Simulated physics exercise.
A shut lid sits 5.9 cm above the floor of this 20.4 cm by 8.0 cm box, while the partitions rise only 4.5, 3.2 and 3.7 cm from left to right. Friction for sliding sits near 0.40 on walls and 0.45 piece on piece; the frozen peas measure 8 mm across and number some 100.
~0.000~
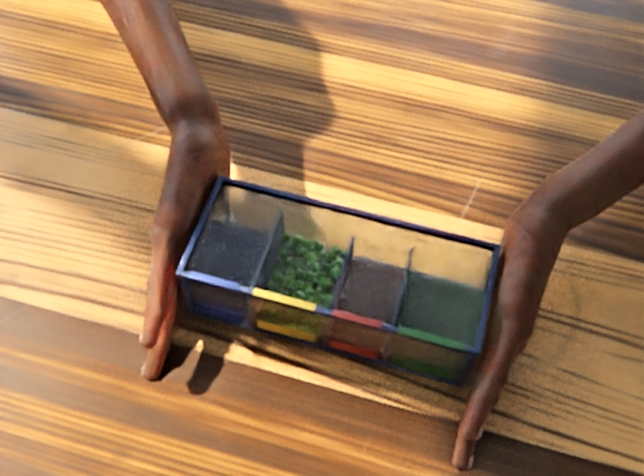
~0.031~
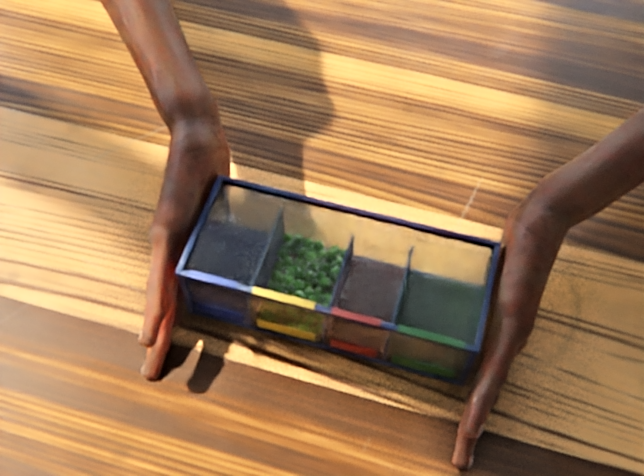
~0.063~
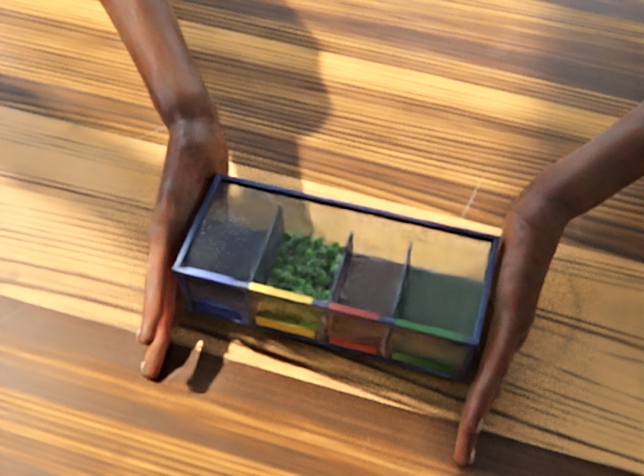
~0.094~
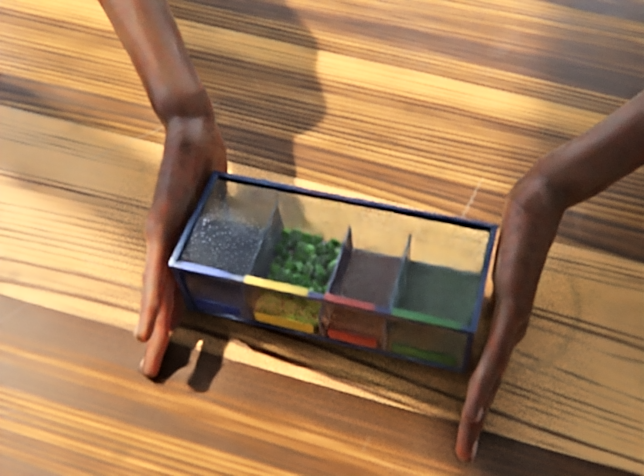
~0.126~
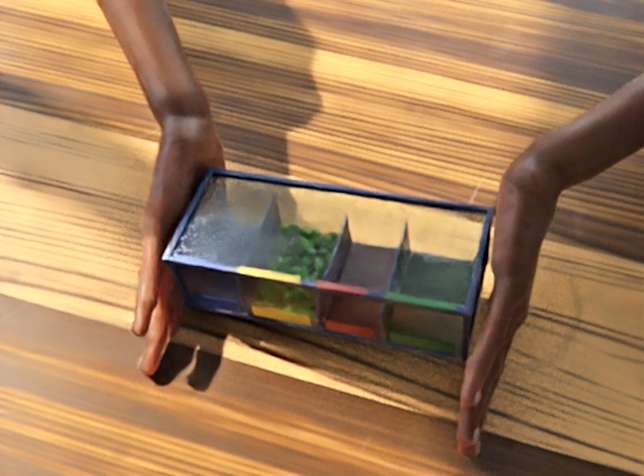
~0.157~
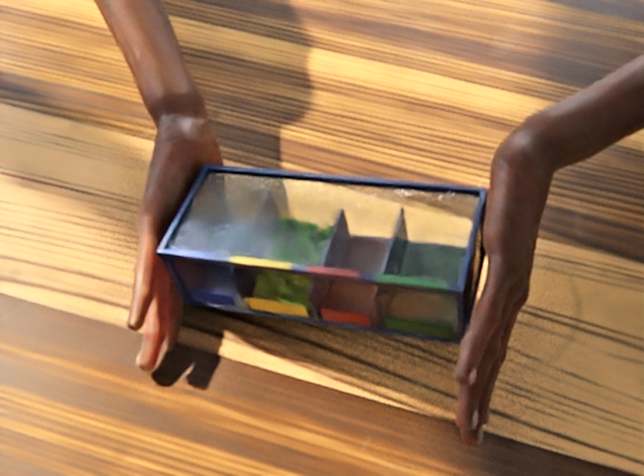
A clear lidded box tilts slowly at first, then more noticeably, between two hands on a sunlit, striped wooden surface, viewed from above at an angle. Its dark blue frame encloses four compartments, with green peas in the second from left above a yellow panel, between blue on the left and red and green on the right. The hands press its ends and turn it slightly as its front edge rises, while the camera stays still.
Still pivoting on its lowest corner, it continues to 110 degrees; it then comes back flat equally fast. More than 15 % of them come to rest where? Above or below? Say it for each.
Red compartment: Below, blue compartment: Above, green compartment: Below, yellow compartment: Above.
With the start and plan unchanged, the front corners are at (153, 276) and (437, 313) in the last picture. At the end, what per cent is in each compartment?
Red 0 %, blue 30 %, green 0 %, yellow 70 %.
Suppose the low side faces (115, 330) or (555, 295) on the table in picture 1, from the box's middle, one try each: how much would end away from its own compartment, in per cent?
35 and 100 %.
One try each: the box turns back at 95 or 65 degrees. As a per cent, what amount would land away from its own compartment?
15 % and 0 %.
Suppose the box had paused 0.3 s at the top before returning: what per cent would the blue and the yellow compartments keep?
Result - blue: 30 %; yellow: 70 %.
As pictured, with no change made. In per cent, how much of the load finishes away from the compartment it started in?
Roughly 30 %.
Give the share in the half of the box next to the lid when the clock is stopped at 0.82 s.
60 per cent, give or take.
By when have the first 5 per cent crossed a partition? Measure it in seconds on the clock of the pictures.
That happens at about 0.75 s on the clock.
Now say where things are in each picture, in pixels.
The first frame shows box tilt 0 degrees, front corners at (183, 272) and (474, 349); yellow 100 %.
The second frame shows box tilt 1 degrees, front corners at (183, 271) and (474, 347).
The third frame shows box tilt 3 degrees, front corners at (180, 268) and (473, 340).
The fourth frame shows box tilt 6 degrees, front corners at (177, 264) and (470, 328), lowest corner left back.
The fifth frame shows box tilt 10 degrees, front corners at (171, 257) and (465, 310), lowest corner left back.
The sixth frame shows box tilt 15 degrees, front corners at (165, 251) and (457, 288), lowest corner left back; yellow 100 %. Its pace works out near 155 degrees a second.
After 0.82 s, tilt 110 degrees; blue 10 %, yellow 90 %.
After 1.27 s, tilt 49 degrees; blue 25 %, yellow 75 %.
Then, at 1.79 s, tilt 0 degrees; blue 30 %, yellow 70 %.
By 2.3 s all is still; red 0 %, blue 30 %, green 0 %, yellow 70 %.
